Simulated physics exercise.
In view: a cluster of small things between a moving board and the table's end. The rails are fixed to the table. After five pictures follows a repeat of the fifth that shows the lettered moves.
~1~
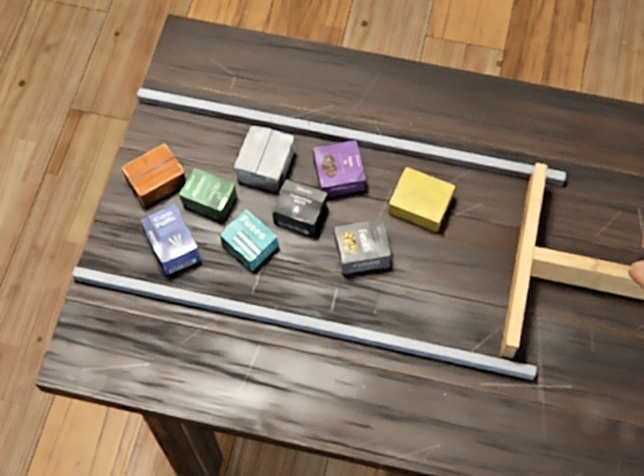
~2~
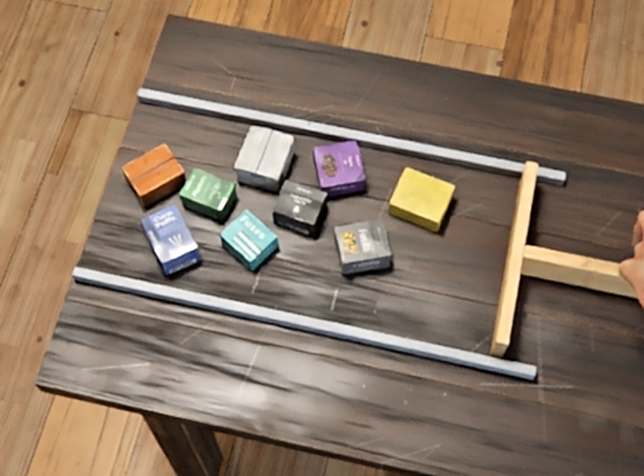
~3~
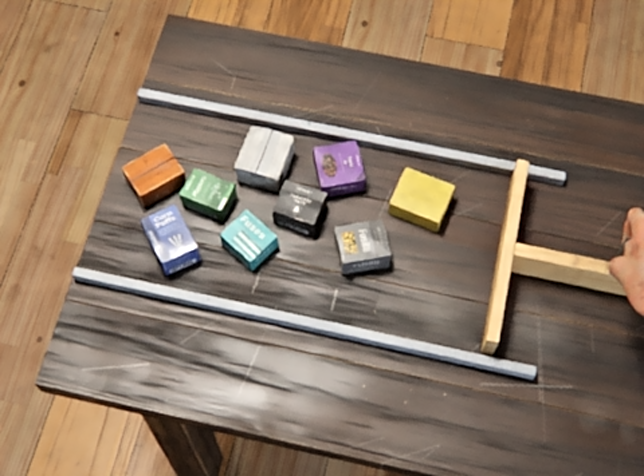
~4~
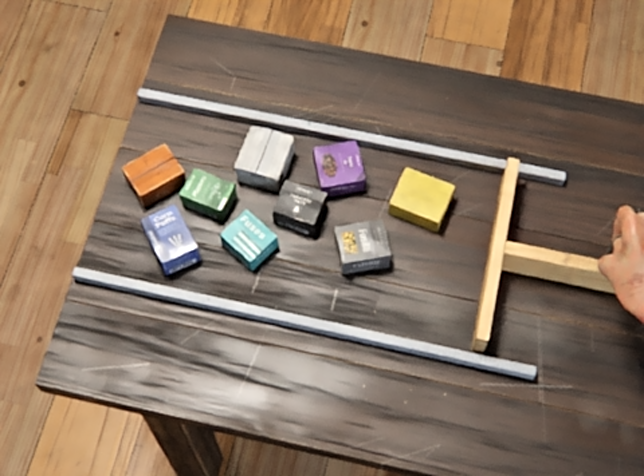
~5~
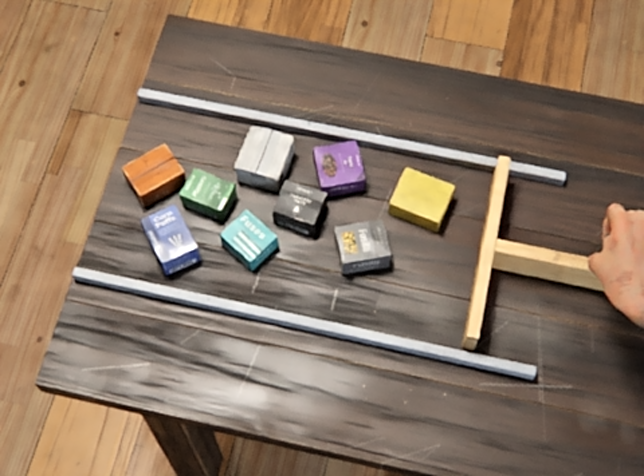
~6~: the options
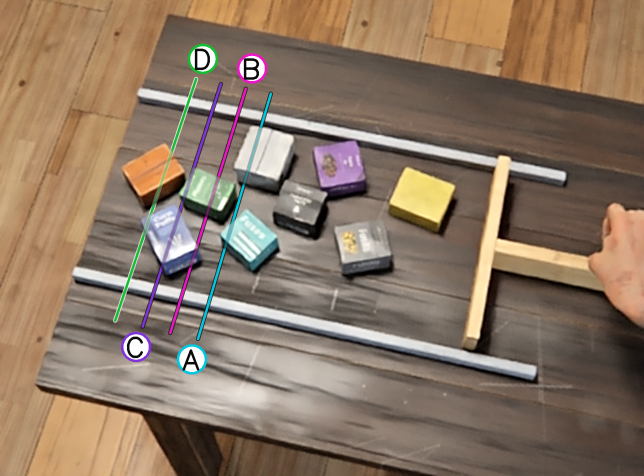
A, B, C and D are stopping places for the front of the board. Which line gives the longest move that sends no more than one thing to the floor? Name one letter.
Stop at A.
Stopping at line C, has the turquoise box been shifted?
Yes.
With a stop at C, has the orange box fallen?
By then, yes.
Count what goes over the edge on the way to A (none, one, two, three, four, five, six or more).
One.
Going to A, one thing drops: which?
The orange box.
On the marked copy, A at (236, 210); B at (210, 204); C at (184, 199); D at (158, 193).
Taking A. A third of the way, board (397, 224); purple packet (324, 162); yellow block (372, 193).
Two thirds of the way, board (305, 205); orange box (131, 175); white box (195, 147).
When it is over, board (239, 192); orange box over the edge; white box (133, 133); one fallen.
As for the rest, B drops three; C drops three; D drops five.
